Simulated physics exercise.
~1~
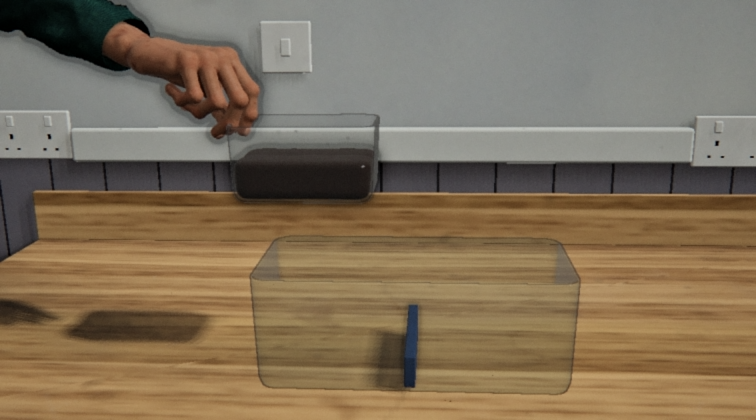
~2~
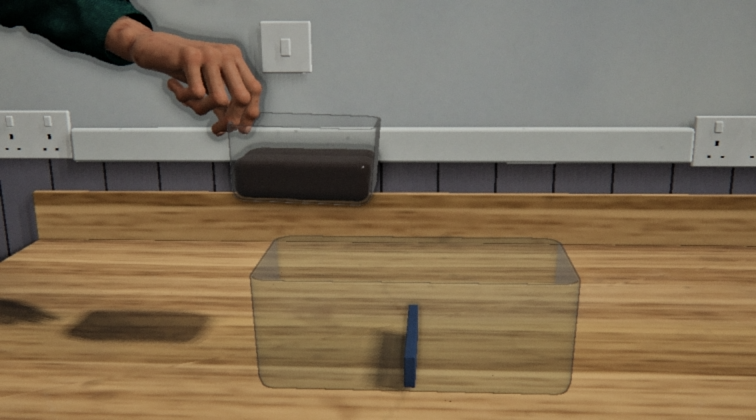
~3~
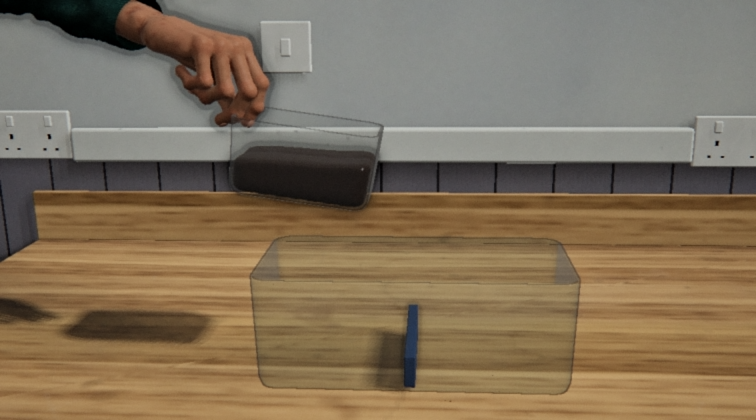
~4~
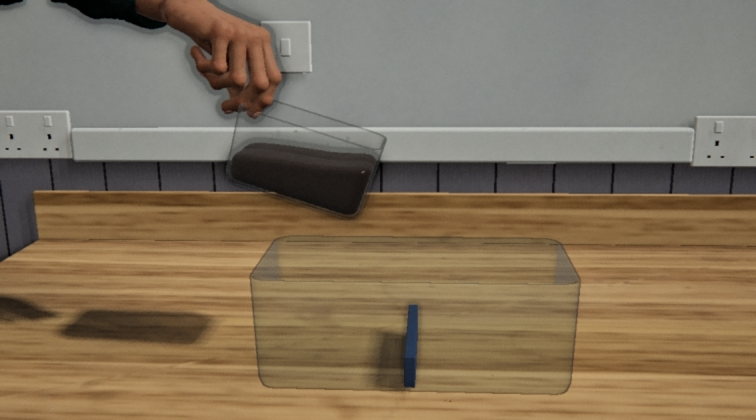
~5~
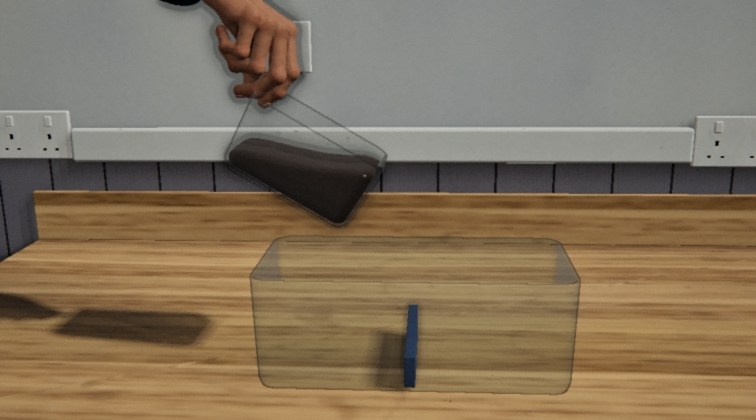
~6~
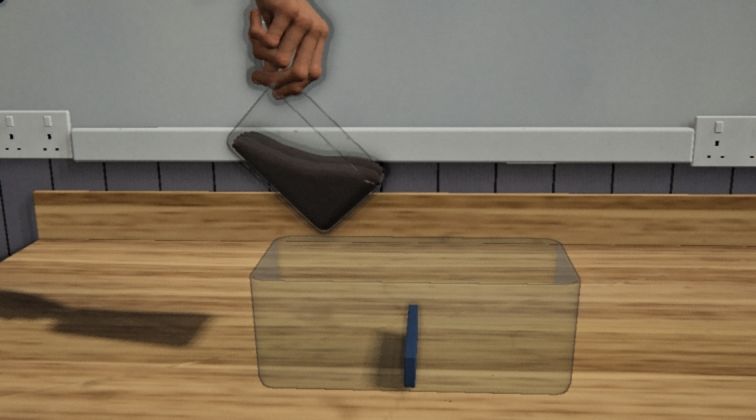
A hand held a clear container of dark liquid above a long, see-through basin with a small blue wall inside, then tilted it steadily to the right until the liquid reached its lower edge.
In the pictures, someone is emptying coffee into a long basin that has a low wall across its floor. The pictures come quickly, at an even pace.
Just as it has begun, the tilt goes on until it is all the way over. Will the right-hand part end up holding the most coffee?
The left-side portion is fullest.
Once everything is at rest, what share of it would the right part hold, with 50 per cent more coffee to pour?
I'd put it at around 50 %.
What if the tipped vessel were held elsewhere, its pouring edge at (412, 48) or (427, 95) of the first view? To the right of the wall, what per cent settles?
In turn 75 and 80 in a hundred.
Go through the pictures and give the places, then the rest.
The first frame shows tilt 0°; pouring edge (376, 123); surface from (243, 156) to (374, 156); the long basin's rim runs from (264, 258) to (569, 262); the wall's top is at (412, 330).
The second frame shows tilt 2°; pouring edge (377, 125); surface from (243, 155) to (374, 156).
The third frame shows tilt 8°; pouring edge (380, 133); surface from (242, 153) to (374, 159).
The fourth frame shows tilt 18°; pouring edge (383, 146); surface from (241, 150) to (375, 162).
The fifth frame shows tilt 30°; pouring edge (384, 163); surface from (237, 144) to (377, 164).
The sixth frame shows tilt 45°; pouring edge (380, 181); surface from (239, 136) to (377, 170); 1 per cent is over the edge.
A moment on, the tilt is 113° and 10 per cent is still to pour, 44 is left of the wall and 29 right of it.
Next, the tilt is 120° and 0 per cent is still to pour, 61 is left of the wall and 34 right of it.
Then the tilt is 120° and 0 per cent is still to pour, 61 is left of the wall and 36 right of it.
Later the tilt is 120° and 0 per cent is still to pour, 61 is left of the wall and 36 right of it.
At rest 62 per cent lies left of the wall, 36 right of it and 2 outside.
